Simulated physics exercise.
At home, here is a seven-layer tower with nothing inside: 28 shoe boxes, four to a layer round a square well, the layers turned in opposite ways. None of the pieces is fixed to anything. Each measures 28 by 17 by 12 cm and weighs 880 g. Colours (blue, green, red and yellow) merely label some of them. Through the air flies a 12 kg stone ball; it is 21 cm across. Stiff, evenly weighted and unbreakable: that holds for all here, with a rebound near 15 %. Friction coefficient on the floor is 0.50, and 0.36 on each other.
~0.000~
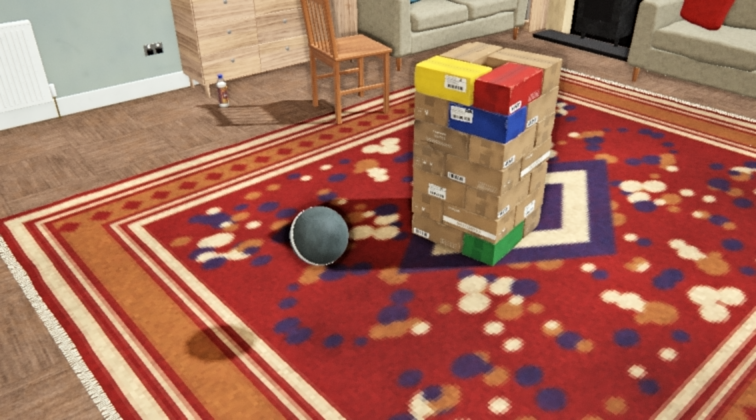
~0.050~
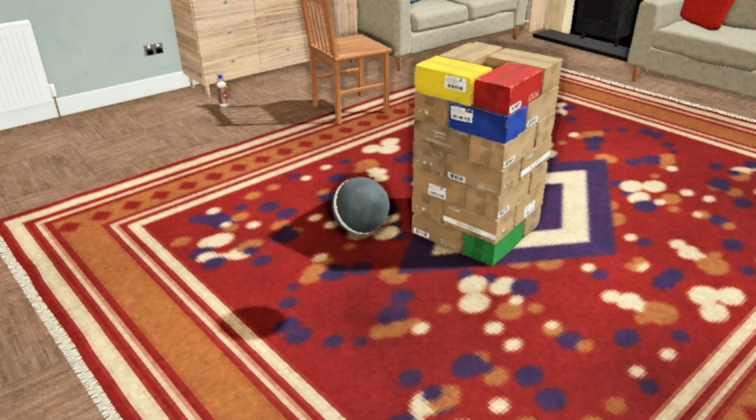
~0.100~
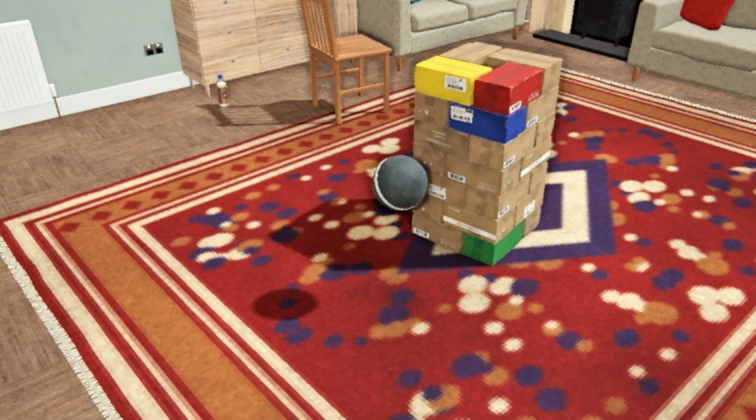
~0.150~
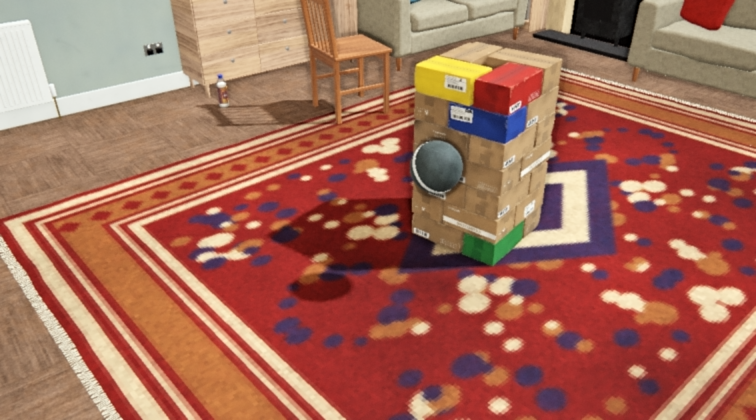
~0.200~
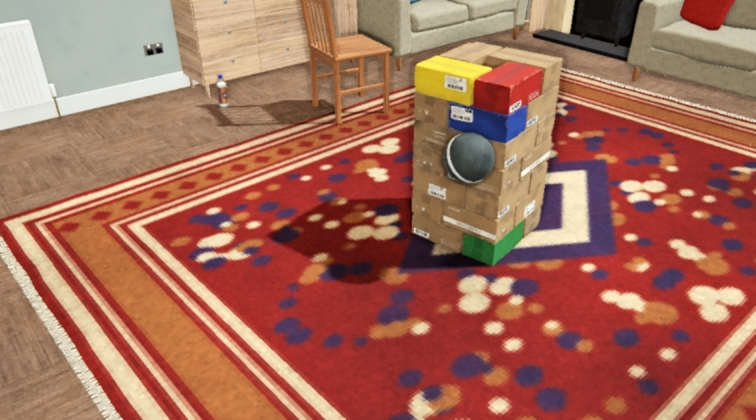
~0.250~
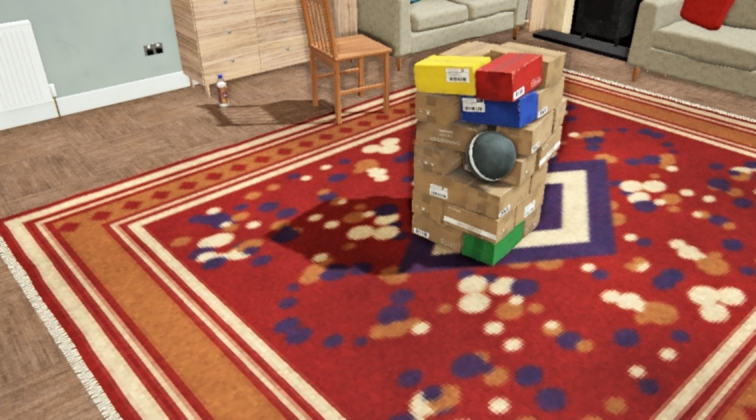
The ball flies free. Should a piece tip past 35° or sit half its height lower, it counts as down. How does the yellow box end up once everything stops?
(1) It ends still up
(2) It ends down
It ends still up.
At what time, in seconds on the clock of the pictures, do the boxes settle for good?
That comes at about 1.5 s.
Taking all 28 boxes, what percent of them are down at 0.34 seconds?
By then 0 %.
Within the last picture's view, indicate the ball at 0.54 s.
Roughly at (573, 170).
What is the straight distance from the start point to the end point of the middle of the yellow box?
About 2 cm.
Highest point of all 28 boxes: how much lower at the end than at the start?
Around 0 centimetres.
After 0.34 s, ball still moving; none of the 28 boxes down, 16 disturbed; yellow box leaning 8°; red box leaning 17°.
After 0.54 s, ball still moving; 6 of the 28 boxes down; yellow box shifted 21 mm; blue box leaning 18°, 13 cm lower.
After 0.88 s, ball still moving; 8 of the 28 boxes down; yellow box shifted 21 mm; blue box on its side.
At rest (1.9 s), ball rolling away; 8 of the 28 boxes down; yellow box shifted 21 mm; red box on its side; blue box on its side. As the last picture would show them, middles, yellow box near (453, 79), red box near (500, 149).
